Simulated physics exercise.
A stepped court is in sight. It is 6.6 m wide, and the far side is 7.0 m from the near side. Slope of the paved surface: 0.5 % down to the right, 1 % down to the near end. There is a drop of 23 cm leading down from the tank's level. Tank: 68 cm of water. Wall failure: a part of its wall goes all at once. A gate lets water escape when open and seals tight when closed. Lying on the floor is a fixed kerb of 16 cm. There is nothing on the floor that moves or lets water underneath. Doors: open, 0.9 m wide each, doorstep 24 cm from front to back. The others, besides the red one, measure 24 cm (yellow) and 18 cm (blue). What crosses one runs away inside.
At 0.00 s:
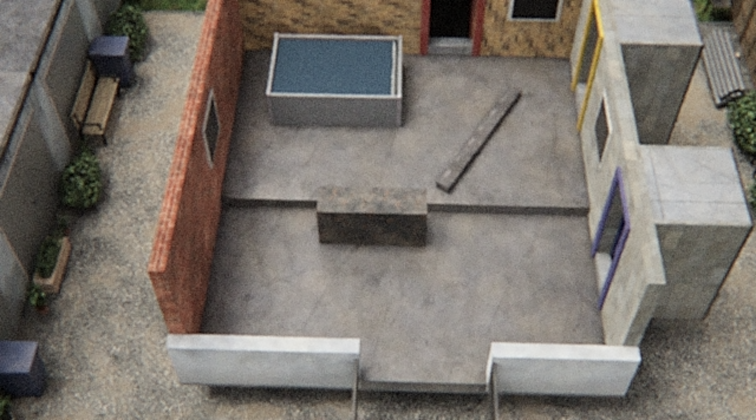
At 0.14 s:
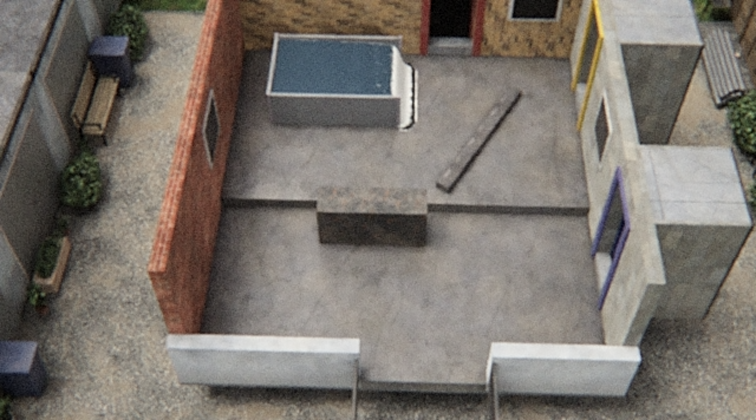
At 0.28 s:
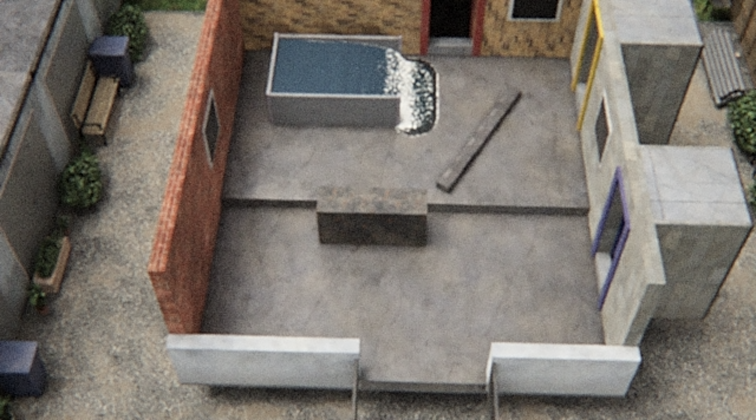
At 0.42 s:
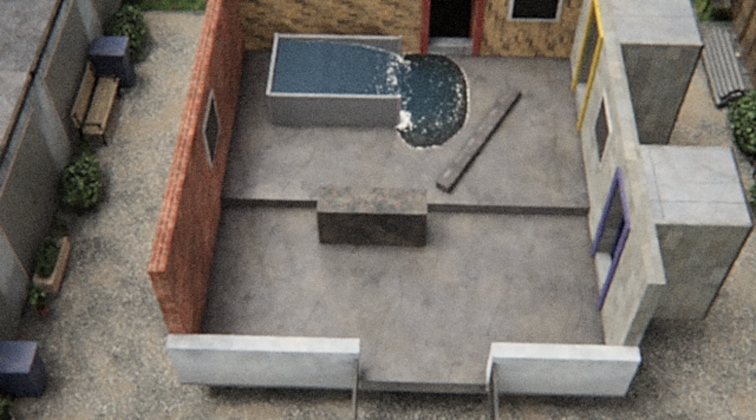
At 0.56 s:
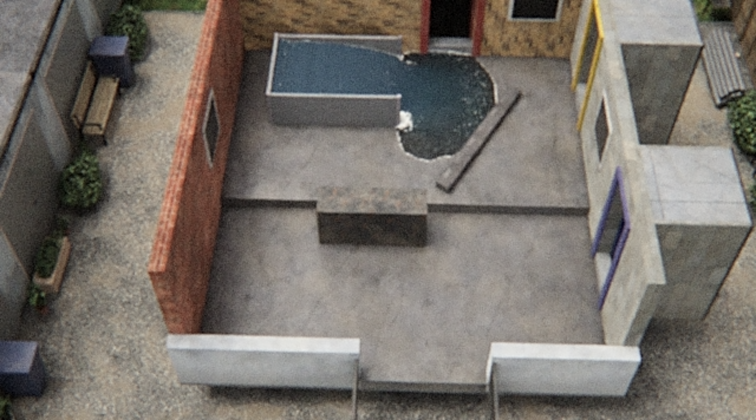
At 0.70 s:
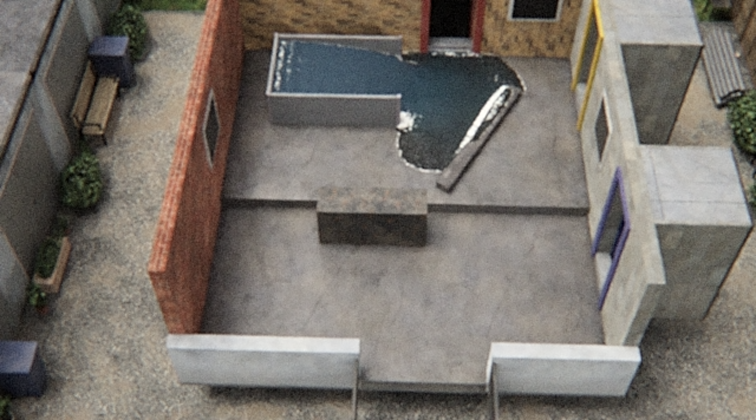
Stepped courtyard with brick walls, a raised tank's right side giving way and water spreading rightward across the upper paving, reaching a slanting beam.
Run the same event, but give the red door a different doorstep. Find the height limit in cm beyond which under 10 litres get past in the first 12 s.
The limit sits near 15 cm.
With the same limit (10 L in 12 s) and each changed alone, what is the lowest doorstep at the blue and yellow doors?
Some 7.0 cm for blue, some 23 cm for yellow.
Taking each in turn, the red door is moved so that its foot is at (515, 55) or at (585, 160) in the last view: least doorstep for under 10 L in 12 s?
Roughly 33 and 14.0 cm.
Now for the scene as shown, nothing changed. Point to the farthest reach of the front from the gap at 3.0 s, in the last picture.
The farthest wet point is roughly at (591, 278) in the last view.
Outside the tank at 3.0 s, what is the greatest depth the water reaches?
About 39 cm.
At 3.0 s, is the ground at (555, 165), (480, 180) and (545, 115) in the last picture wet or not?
In that order: Wet, wet, flooded.
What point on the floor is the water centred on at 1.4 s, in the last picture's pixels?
About (395, 96).
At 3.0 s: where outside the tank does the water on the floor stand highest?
About (567, 68).
After 1.4 s water covers 20 % of the floor, deepest (52 cm) near (566, 62); 18 cm at the red door, 0 litres in over its 23 cm doorstep.
After 3.0 s water covers 35 % of the floor, deepest (39 cm) near (567, 68); 13 cm at the red door, 0 litres in over its 23 cm doorstep.
After 12.0 s water covers 85 % of the floor, deepest (13 cm) near (292, 211); 3 cm at the red door, 0 litres in over its 23 cm doorstep.
At the red door as built, the water arrived by 0.6 s and peaked near 18 cm at 1.2 s.
Run again over the same 12 s with other heights there, 25 litres in over 13 cm, 2 litres over 18 cm. The limit of 10 litres is kept from about 15 cm up.
